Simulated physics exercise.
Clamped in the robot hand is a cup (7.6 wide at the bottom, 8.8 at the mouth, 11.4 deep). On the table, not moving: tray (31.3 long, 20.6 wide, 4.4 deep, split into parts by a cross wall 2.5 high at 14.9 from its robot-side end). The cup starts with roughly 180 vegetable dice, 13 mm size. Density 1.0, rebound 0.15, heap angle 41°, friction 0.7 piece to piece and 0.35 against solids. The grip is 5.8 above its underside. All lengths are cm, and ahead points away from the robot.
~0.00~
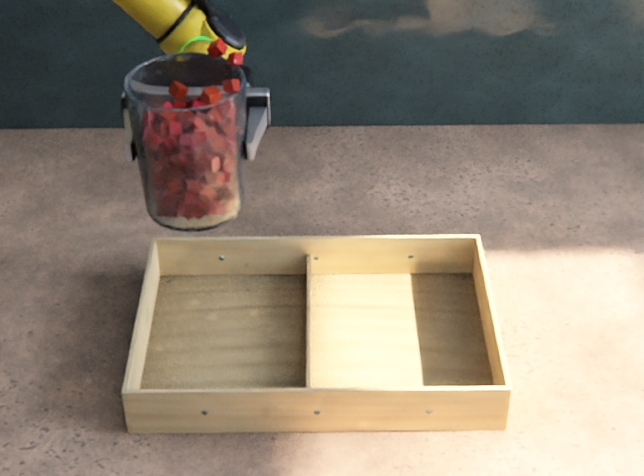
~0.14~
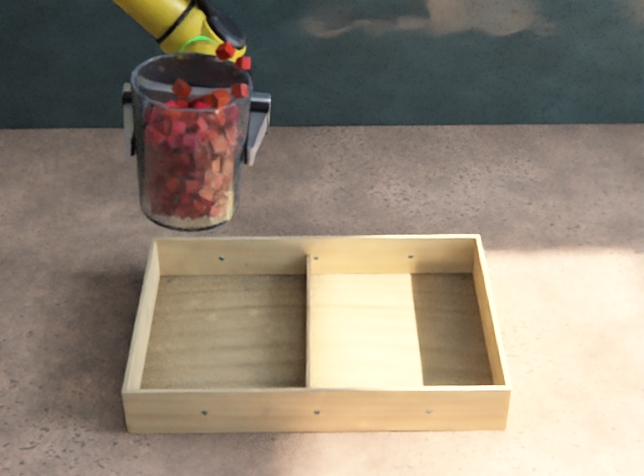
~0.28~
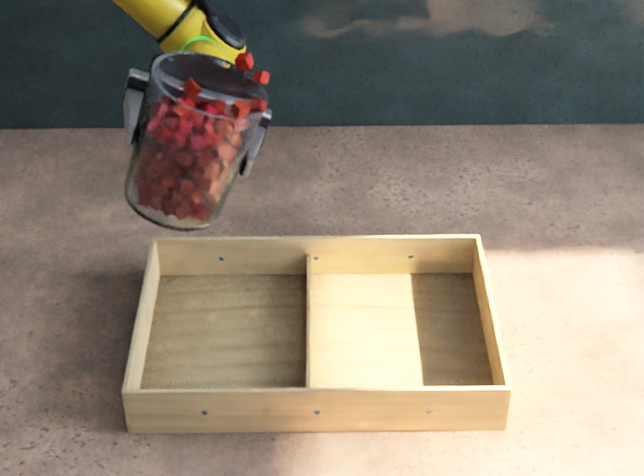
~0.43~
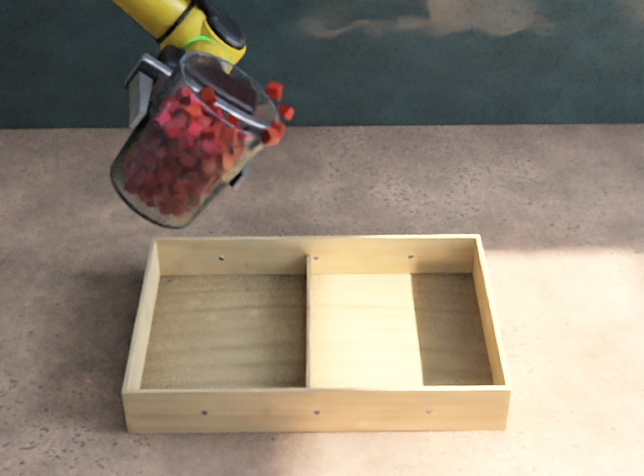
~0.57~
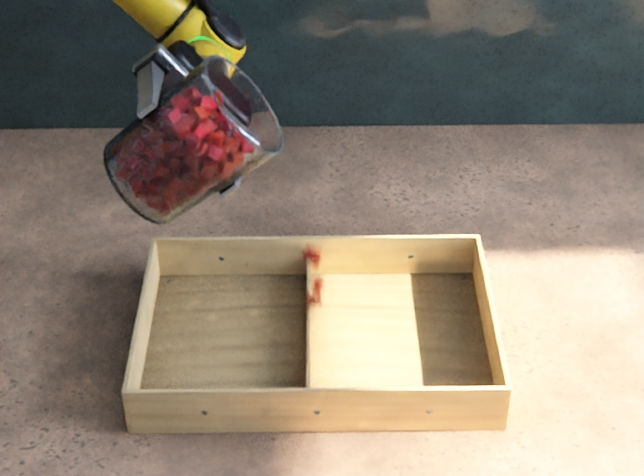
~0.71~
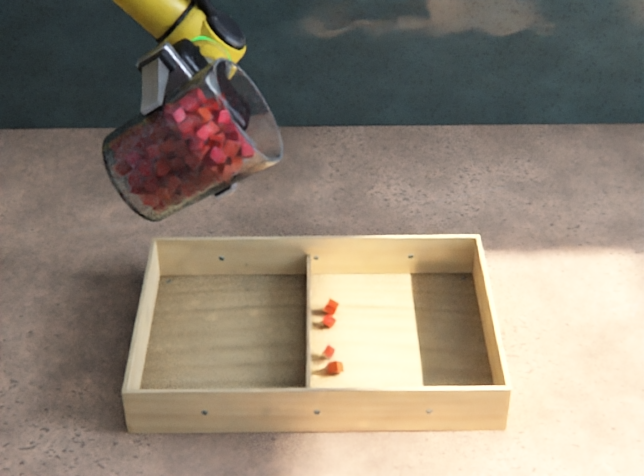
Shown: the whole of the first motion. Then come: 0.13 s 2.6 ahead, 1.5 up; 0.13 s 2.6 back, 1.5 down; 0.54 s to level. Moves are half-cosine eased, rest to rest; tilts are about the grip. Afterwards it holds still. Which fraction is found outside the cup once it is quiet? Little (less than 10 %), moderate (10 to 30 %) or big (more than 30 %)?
A little share, less than 10 %, ends outside the cup.
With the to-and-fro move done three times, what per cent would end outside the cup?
It would be near 5 per cent.
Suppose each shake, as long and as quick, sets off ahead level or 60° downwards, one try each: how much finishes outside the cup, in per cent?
About 0 and 0 per cent.
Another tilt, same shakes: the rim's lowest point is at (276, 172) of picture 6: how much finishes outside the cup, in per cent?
About 10 per cent.
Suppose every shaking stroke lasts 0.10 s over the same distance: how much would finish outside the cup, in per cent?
In that case some 5 per cent.
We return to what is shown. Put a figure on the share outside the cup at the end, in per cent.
About 5 per cent.
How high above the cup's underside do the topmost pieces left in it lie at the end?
Some 11.0 cm.
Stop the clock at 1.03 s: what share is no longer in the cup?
Some 5 per cent.
By 1.03 s, tilted 55° forward, highest piece 24 above the table; 178 in the cup, 4 in the far-side part, 1 in flight or on a rim.
By 1.35 s, tilted 11° forward, highest piece 27 above the table; 178 in the cup, 5 in the far-side part.
By 1.71 s, level, highest piece 27 above the table; 178 in the cup, 5 in the far-side part.
By 2.76 s, level, highest piece 27 above the table; 178 in the cup, 5 in the far-side part.
Final count, 178 in the cup, 5 in the far-side part. That is 3 % outside the cup.
